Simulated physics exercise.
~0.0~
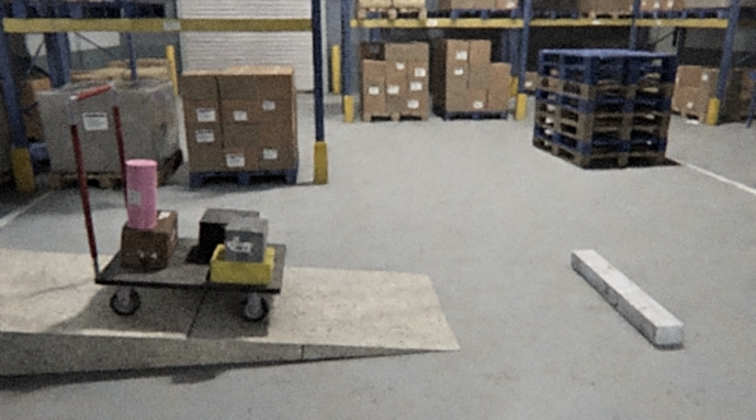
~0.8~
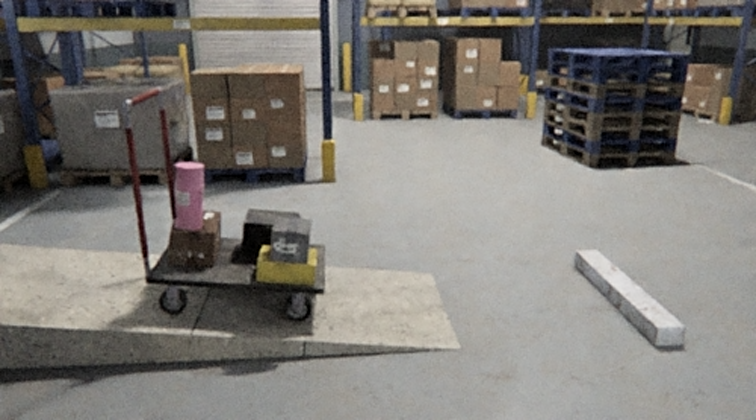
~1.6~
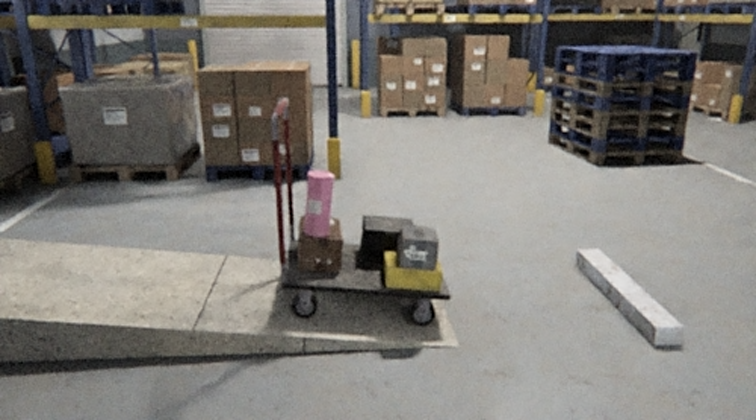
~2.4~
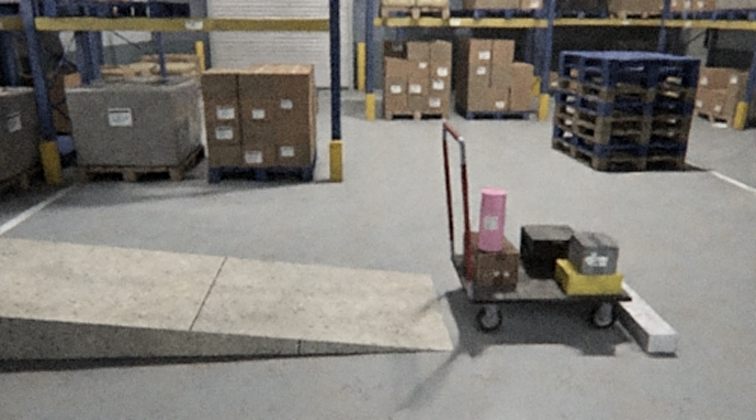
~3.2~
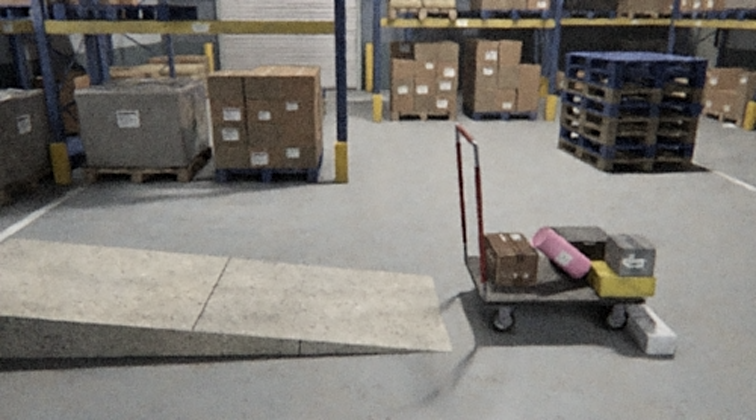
We see a trolley carrying a pink canister and several parcels roll right, down a low ramp and across the warehouse floor until it stops at a pale kerb, where the canister topples forward onto the load while the brown parcel stays upright.
